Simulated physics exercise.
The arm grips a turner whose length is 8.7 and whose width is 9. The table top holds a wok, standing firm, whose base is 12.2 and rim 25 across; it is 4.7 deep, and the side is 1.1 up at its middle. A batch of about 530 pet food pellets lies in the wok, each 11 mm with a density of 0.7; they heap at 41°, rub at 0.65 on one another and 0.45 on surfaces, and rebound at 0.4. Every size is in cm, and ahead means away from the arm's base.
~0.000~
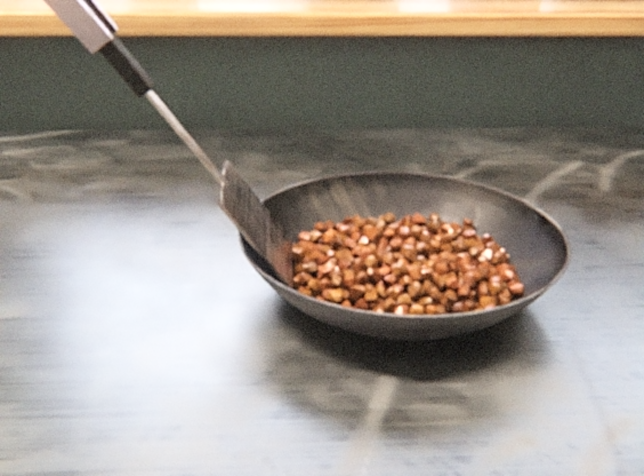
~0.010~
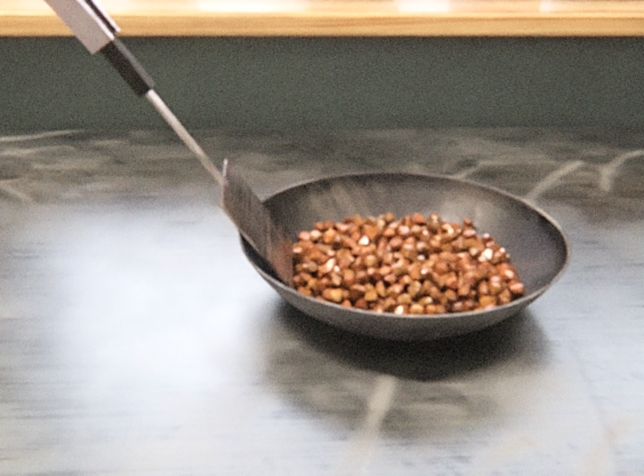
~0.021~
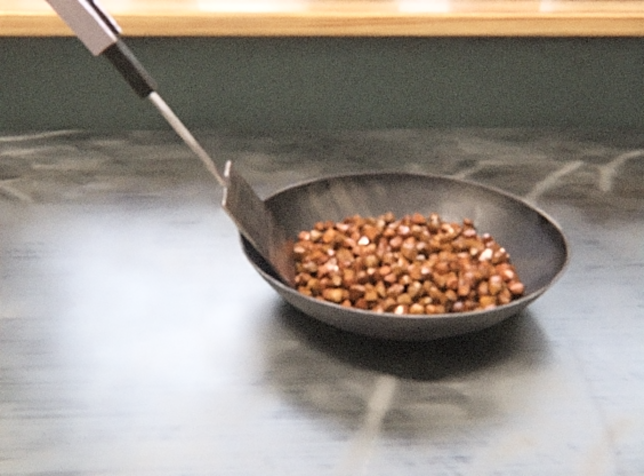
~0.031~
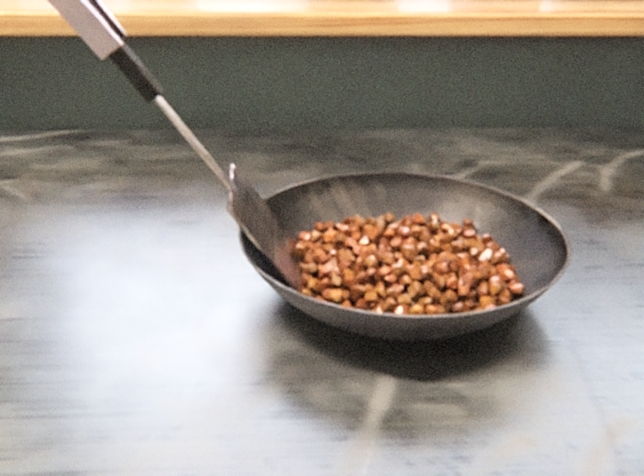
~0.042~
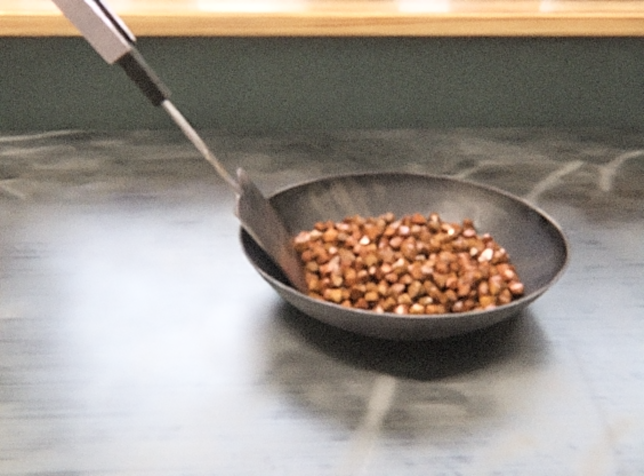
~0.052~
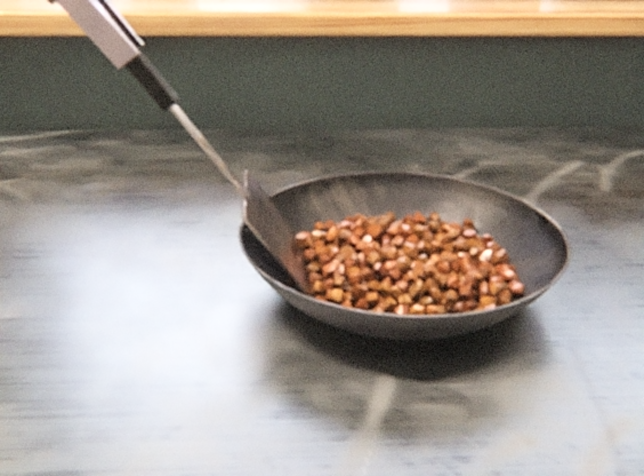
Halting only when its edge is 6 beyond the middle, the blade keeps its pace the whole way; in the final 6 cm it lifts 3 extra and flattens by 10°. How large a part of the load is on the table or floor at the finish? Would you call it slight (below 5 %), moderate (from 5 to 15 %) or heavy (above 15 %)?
I would call it moderate.
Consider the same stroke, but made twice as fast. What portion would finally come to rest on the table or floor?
25 per cent, about.
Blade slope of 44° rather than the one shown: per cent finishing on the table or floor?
I'd put it at about 5 per cent.
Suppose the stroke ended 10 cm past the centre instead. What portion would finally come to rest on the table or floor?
My guess would be around 50 per cent.
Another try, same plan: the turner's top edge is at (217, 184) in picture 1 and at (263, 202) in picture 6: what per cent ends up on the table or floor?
Roughly 25 percent ends up there.
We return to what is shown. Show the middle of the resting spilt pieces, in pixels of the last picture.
Centre of the spill: Approx. (584, 283).
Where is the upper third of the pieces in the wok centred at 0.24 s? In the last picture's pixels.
(510, 233).
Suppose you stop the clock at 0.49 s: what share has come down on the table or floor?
Close to 8 per cent of the load.
After 0.15 s, sloping 54°, highest piece 10 above the table; 524 in the wok, 2 on the blade or in flight.
After 0.24 s, sloping 50°, highest piece 12 above the table; 519 in the wok, 1 on the table or floor, 6 on the blade or in flight.
After 0.49 s, sloping 44°, highest piece 7 above the table; 482 in the wok, 42 on the table or floor, 2 on the blade or in flight.
After 1.54 s, sloping 44°, highest piece 7 above the table; 481 in the wok, 45 on the table or floor.
In the end, 481 in the wok, 45 on the table or floor. That is 9 % on the table or floor.
